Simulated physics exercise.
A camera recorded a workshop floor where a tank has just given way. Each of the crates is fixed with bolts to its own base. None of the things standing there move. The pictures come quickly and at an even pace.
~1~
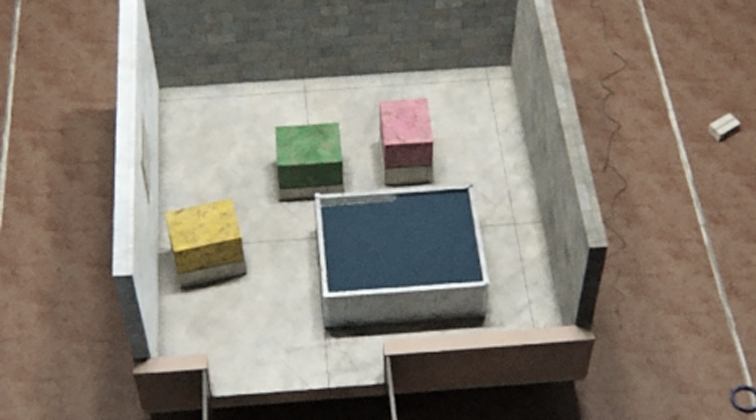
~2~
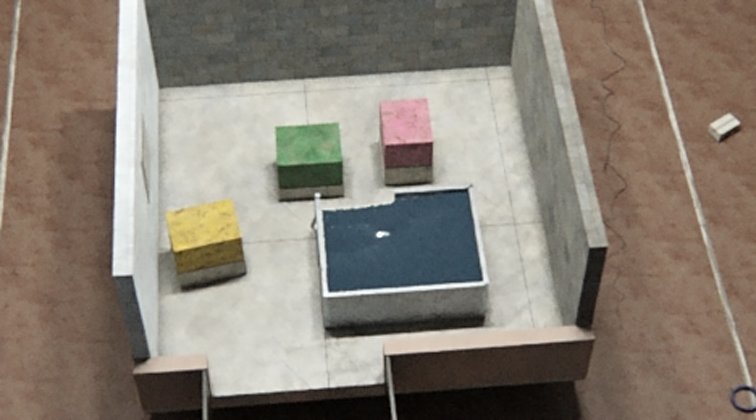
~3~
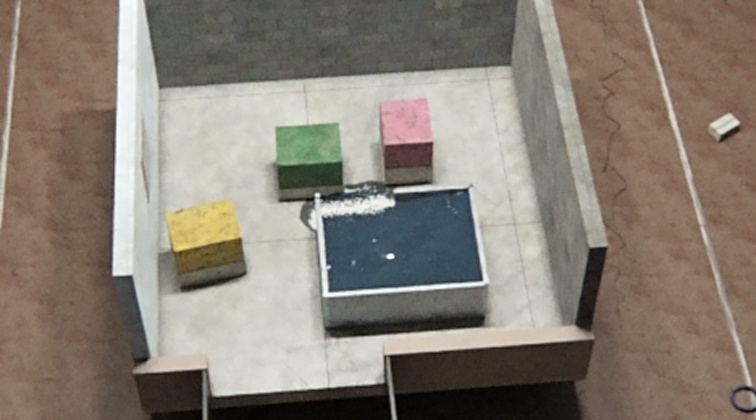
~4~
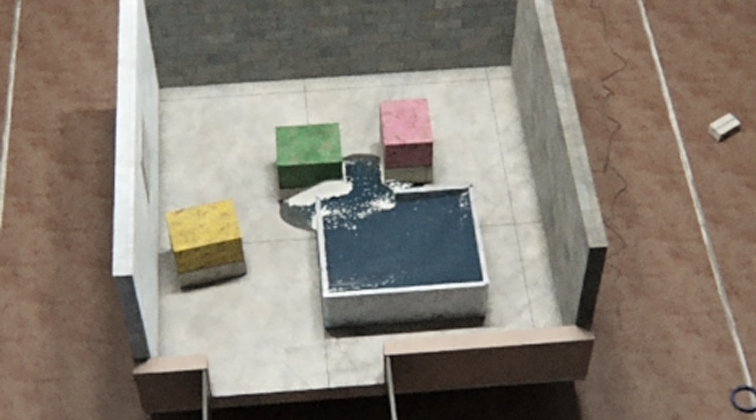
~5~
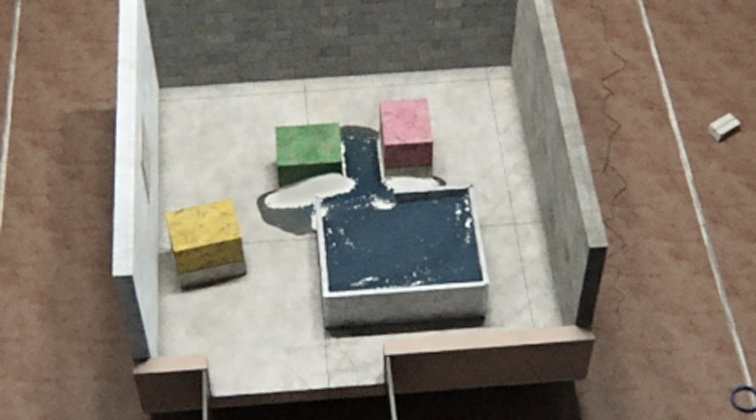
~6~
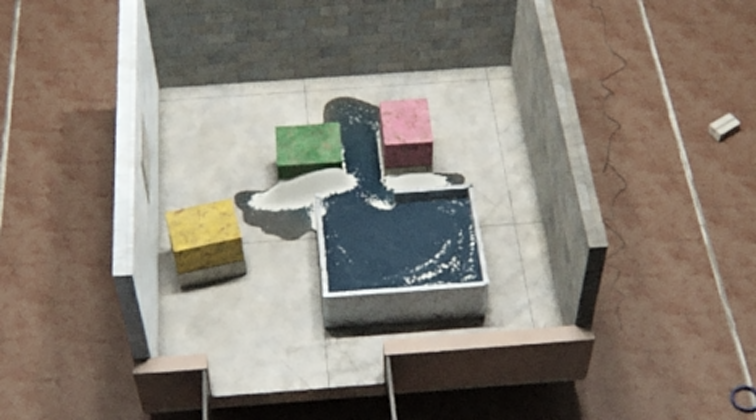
The clip shows a walled enclosure with yellow, green and pink blocks beside a tank of dark water; water pours out over the tank's far side, runs between the green and pink blocks, and spreads left and right across the pale floor.
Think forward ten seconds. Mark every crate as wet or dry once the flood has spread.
Pink crate: Dry, yellow crate: Dry, green crate: Wet.
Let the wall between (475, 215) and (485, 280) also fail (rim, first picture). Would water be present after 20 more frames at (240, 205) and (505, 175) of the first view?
Untouched, submerged.
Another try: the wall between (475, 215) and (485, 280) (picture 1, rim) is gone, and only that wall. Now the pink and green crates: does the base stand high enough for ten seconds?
Note - pink remains untouched, green remains untouched.
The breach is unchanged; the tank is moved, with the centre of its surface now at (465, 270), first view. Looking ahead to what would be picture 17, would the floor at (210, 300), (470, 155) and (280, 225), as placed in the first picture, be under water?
As listed: Free of water, wet, awash.
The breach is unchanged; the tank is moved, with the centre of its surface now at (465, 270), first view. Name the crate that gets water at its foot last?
My pick is the yellow one.
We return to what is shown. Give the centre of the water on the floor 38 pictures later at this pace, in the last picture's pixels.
I'd place it roughly at (342, 202).
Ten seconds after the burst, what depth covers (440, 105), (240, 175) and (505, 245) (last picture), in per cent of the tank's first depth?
First spot 8 %, second 14 %, third 8 %.
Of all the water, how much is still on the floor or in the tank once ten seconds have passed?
My figure is close to 84 percent.
A moment on, water covers 35 % of the floor; the pink crate water round its plinth, the yellow crate water round its plinth, the green crate water round its plinth.
Next, water covers 60 % of the floor; the pink crate water round its plinth, the yellow crate water round its plinth, the green crate water round its plinth.
Then, water covers 80 % of the floor; the pink crate water round its plinth, the yellow crate water round its plinth, the green crate water round its plinth.
Later, water covers 95 % of the floor; the pink crate water round its plinth, the yellow crate water round its plinth, the green crate water round its plinth.
In the end, water covers 100 % of the floor; the pink crate stayed above the water, the yellow crate stayed above the water, the green crate was topped.
